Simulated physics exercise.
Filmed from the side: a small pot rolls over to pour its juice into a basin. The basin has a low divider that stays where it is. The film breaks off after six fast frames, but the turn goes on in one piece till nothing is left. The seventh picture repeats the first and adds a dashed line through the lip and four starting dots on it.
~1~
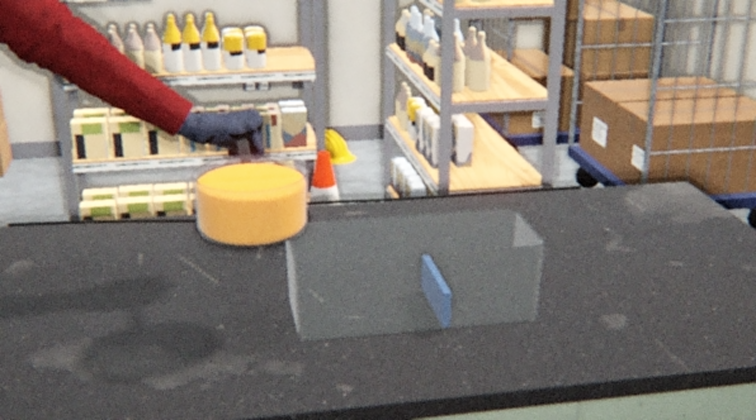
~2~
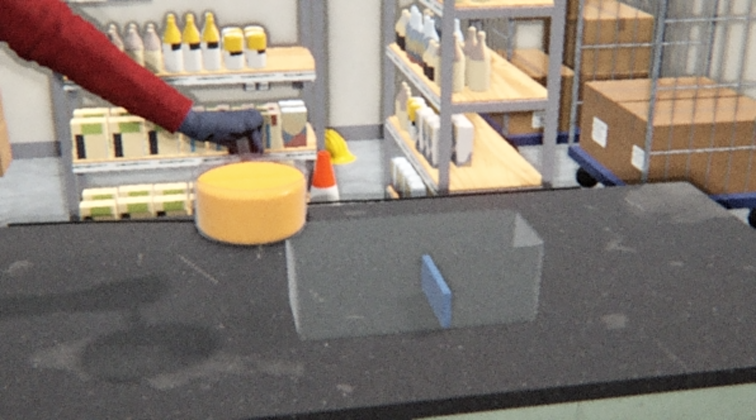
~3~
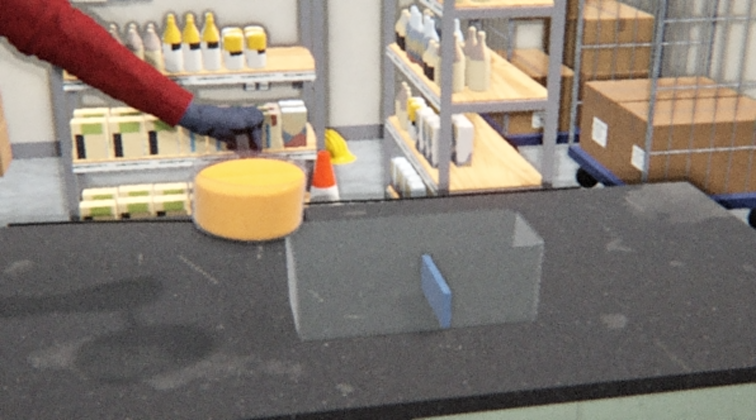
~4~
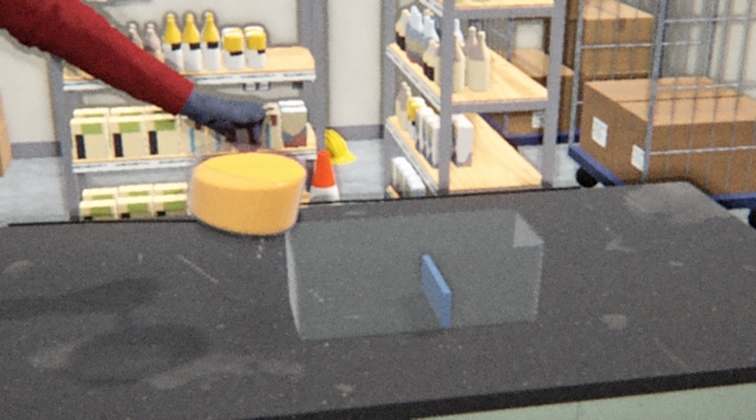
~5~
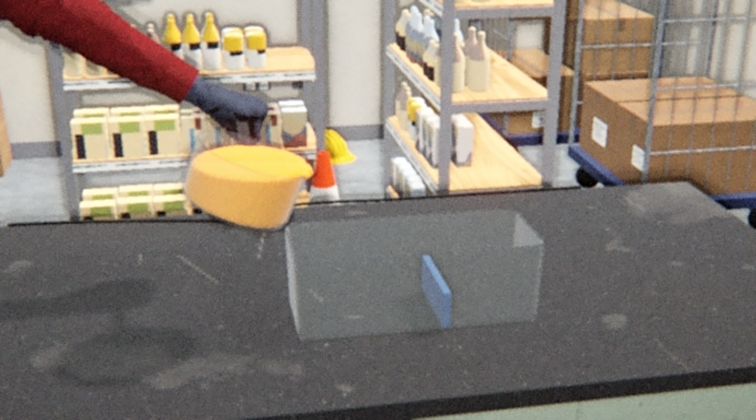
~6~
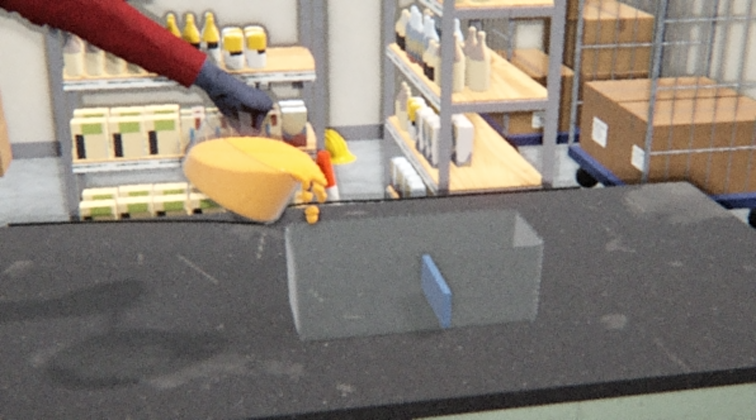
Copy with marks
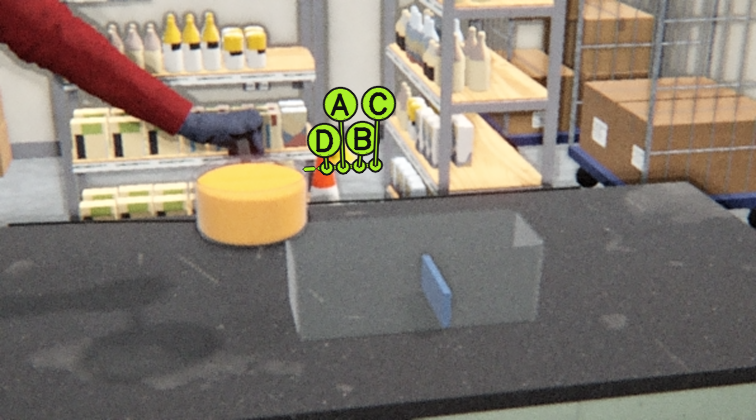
In a storeroom with stocked shelves and boxes, a gloved hand in a red sleeve holds a small pot of orange juice upright beside a clear basin with a blue divider on a dark tabletop. The pot tilts gradually to the right, and juice slips over its lip in a short trickle.
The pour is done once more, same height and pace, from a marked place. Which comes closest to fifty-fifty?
B beats the others.
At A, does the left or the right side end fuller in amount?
The left one.
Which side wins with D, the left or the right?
The left side.
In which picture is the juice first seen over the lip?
In picture 5.
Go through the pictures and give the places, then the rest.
Upright, lip at (305, 169); basin from (298, 340) to (535, 319); top of the wall at (436, 273); nothing has left yet.
Upright, lip at (305, 169); nothing has left yet.
Tipped about 6°, lip at (305, 169); nothing has left yet.
Tipped about 12°, lip at (305, 169); nothing has left yet.
Tipped about 21°, lip at (305, 169); juice is over the lip, down to (309, 172).
Tipped about 32°, lip at (305, 169); juice is over the lip, down to (312, 220).
On the marked copy, A at (343, 167); B at (359, 166); C at (375, 165); D at (326, 168).
With A, about 80 % ends left of the wall and 19 % right of it.
With B, about 48 % ends left of the wall and 52 % right of it.
With C, about 20 % ends left of the wall and 80 % right of it.
With D, about 94 % ends left of the wall and 4 % right of it.
